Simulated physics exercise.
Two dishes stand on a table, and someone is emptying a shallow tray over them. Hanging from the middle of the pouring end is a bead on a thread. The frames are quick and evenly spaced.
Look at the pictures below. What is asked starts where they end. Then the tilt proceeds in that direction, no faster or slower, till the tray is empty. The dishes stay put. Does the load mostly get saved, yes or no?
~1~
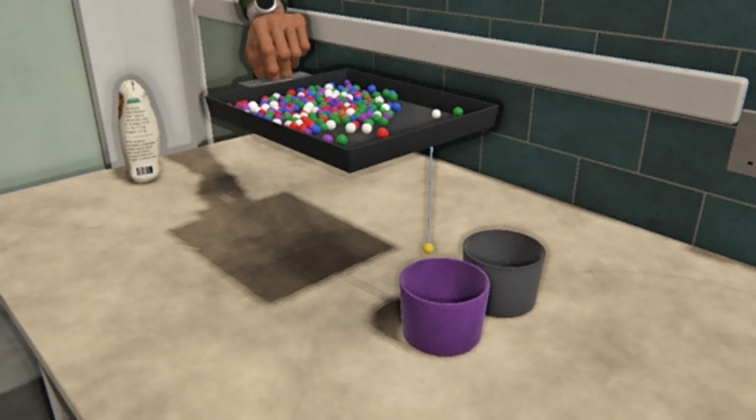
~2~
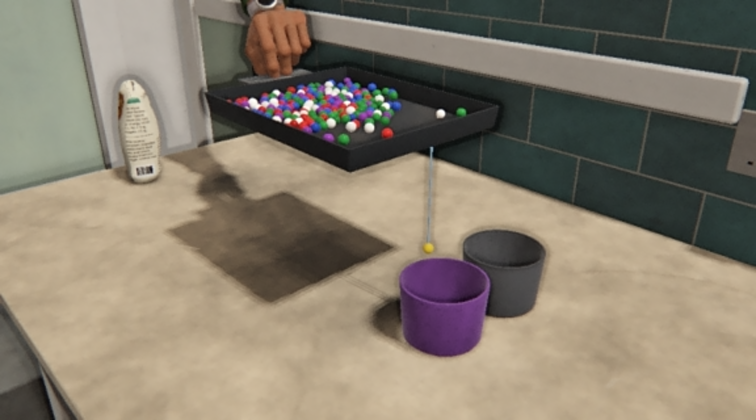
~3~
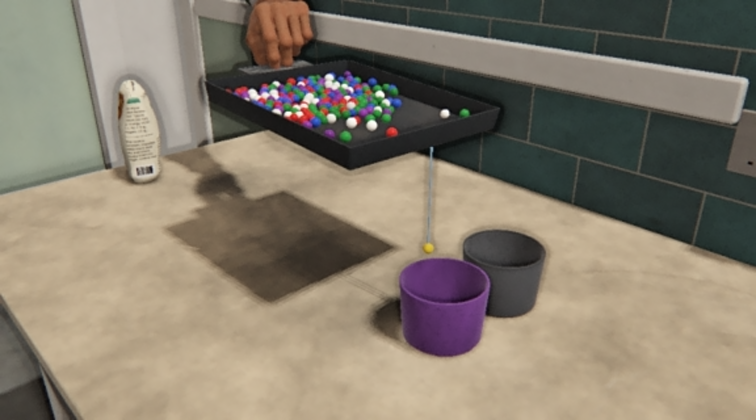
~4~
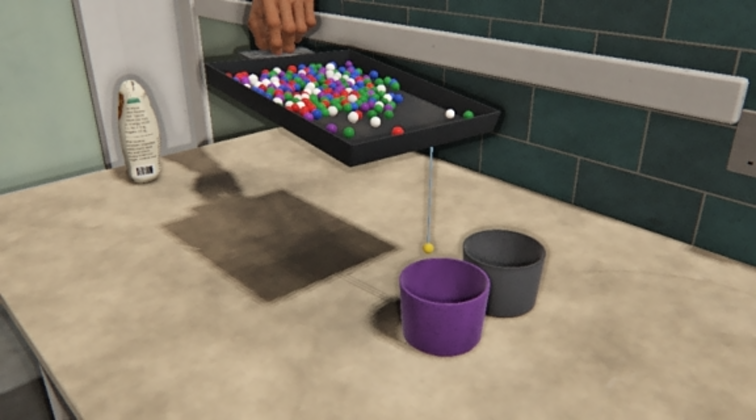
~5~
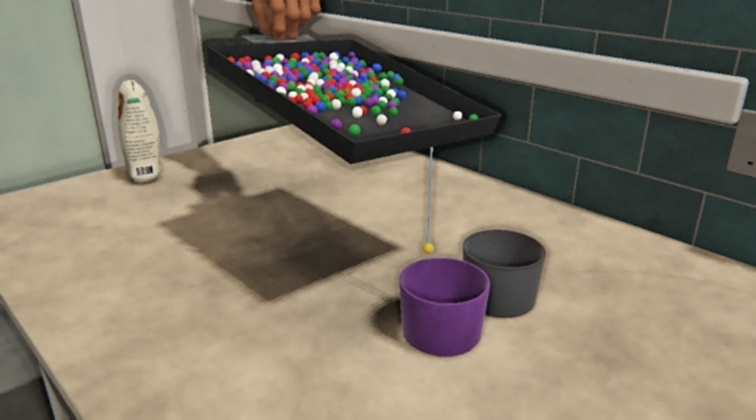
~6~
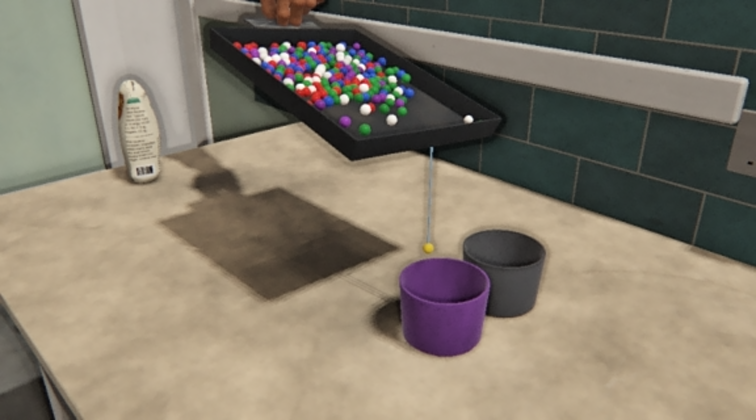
Yes, most of it is saved.
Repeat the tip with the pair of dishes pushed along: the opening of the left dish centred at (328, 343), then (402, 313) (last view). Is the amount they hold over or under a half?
At place one a lesser share; at place two a lesser share.
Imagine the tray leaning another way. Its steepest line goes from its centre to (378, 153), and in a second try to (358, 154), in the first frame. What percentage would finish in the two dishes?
In turn some 0 and 0 per cent.
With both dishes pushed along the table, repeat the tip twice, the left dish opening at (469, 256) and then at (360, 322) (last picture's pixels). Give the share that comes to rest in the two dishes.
I'd expect some 70 percent, and then some 0 percent.
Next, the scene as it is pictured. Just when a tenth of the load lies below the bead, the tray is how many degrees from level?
It has tipped about 60 degrees.
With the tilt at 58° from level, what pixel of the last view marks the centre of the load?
Somewhere about (463, 123).
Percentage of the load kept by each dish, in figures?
So the left dish gets 0 % of the load, while the right one gets 80 %.
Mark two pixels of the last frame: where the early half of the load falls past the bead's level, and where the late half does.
(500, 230) first, (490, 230) later.
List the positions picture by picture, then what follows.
In the first frame, corners of the pouring end (349, 149) and (495, 106), level; middle of the load (319, 109), round plastic beads; left dish (477, 321); right dish (535, 284); bead on its thread (428, 248).
In the second frame, corners of the pouring end (350, 148) and (495, 106), level; middle of the load (319, 107).
In the third frame, corners of the pouring end (351, 146) and (496, 108), tipped barely, lowest at the right corner; middle of the load (319, 101).
In the fourth frame, corners of the pouring end (353, 143) and (497, 111), tipped a little, lowest at the right corner; middle of the load (320, 91), just a few on the move.
In the fifth frame, corners of the pouring end (355, 141) and (498, 114), tipped a little, lowest at the right corner; middle of the load (324, 82), about a tenth on the move.
In the sixth frame, corners of the pouring end (357, 138) and (498, 117), tipped clearly, lowest at the right corner; middle of the load (331, 75), every one on the move; left dish (477, 321); right dish (535, 284).
Just after the last frame, tray tipped steeply; the larger part on the tray; just a few in the left dish; about a tenth in the right dish; just a few outside both; about a tenth in the air.
A moment on, tray tipped right over; roughly a third on the tray; just a few in the left dish; roughly a third in the right dish; about a tenth outside both; roughly a quarter in the air.
Further on, tray tipped past a quarter turn; just a few in the left dish; the larger part in the right dish; roughly a quarter outside both.
When it is over, tray tipped past a quarter turn; just a few in the left dish; the larger part in the right dish; roughly a quarter outside both.
